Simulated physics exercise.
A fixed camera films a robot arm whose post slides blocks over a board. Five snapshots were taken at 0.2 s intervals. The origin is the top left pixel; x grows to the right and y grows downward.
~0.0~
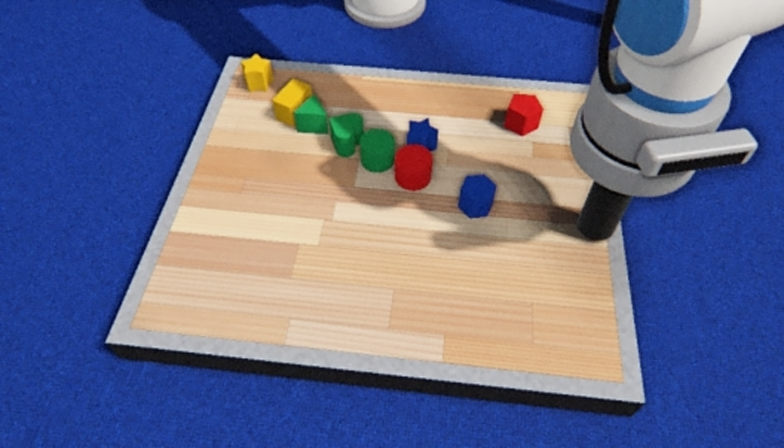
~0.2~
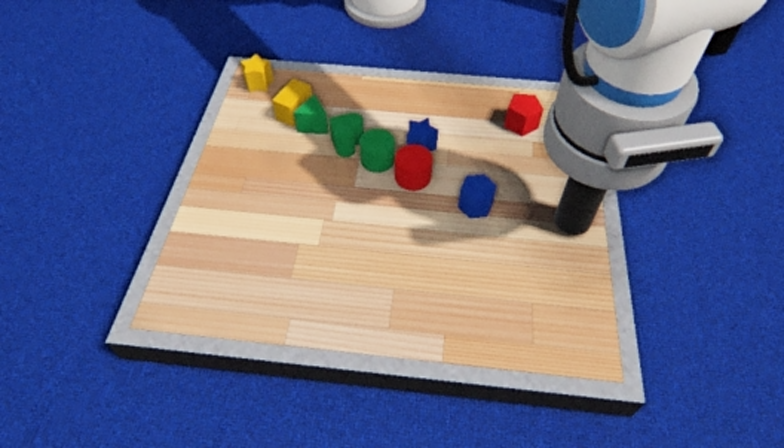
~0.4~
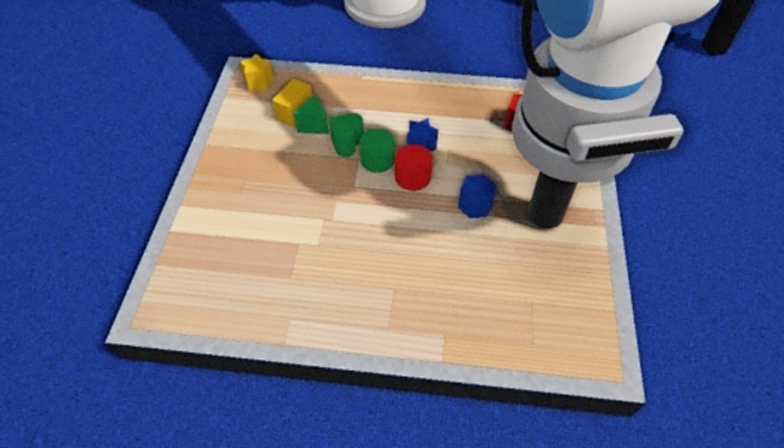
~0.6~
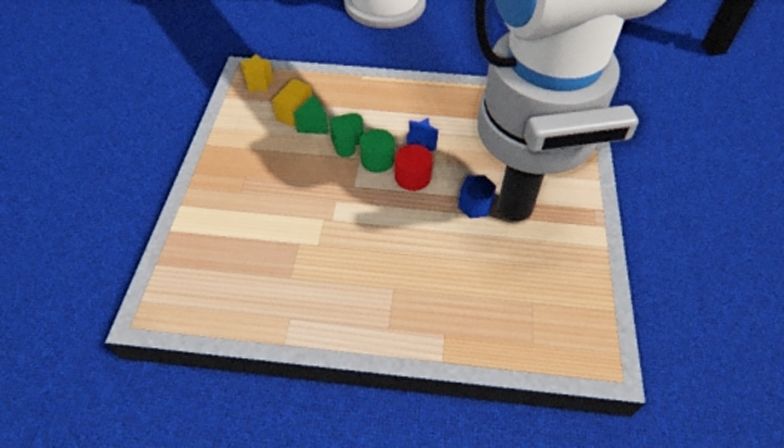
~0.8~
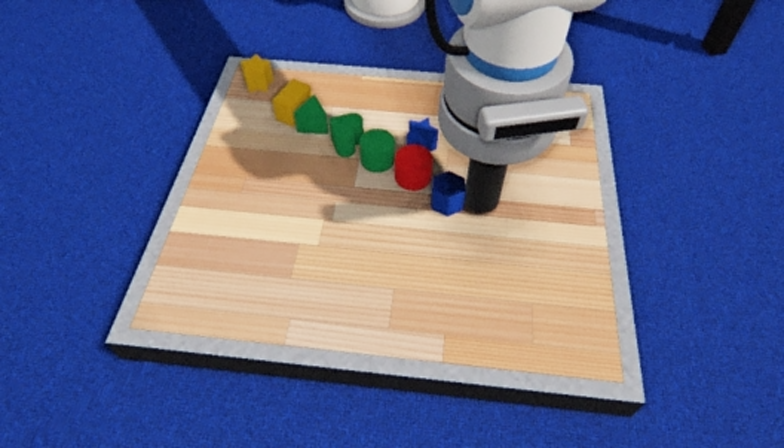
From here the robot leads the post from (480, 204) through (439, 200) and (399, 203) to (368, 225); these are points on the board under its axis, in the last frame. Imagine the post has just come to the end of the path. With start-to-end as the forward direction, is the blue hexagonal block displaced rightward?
Yes - that is the case.
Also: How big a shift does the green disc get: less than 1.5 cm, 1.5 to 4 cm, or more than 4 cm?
The answer here is less than 1.5 cm.
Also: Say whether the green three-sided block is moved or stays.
At the end of the path, it will still be in place.
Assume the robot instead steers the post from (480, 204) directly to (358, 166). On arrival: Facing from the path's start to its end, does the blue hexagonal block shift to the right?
That would be a no.
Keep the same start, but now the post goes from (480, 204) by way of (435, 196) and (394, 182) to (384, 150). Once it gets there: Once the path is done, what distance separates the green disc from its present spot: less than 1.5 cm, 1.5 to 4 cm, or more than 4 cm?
The block shifts more than 4 cm.
The first path, step by step. One third of the way, post (439, 196); red disc (407, 154); blue hexagonal block (406, 182).
Two thirds of the way, post (398, 198); green disc (374, 137); red disc (404, 153); blue hexagonal block (363, 185).
At the end, post (368, 220); green three-sided block in place; green disc (374, 137); red disc (404, 153); blue star-shaped block in place; blue hexagonal block (340, 190), turned 35° clockwise.
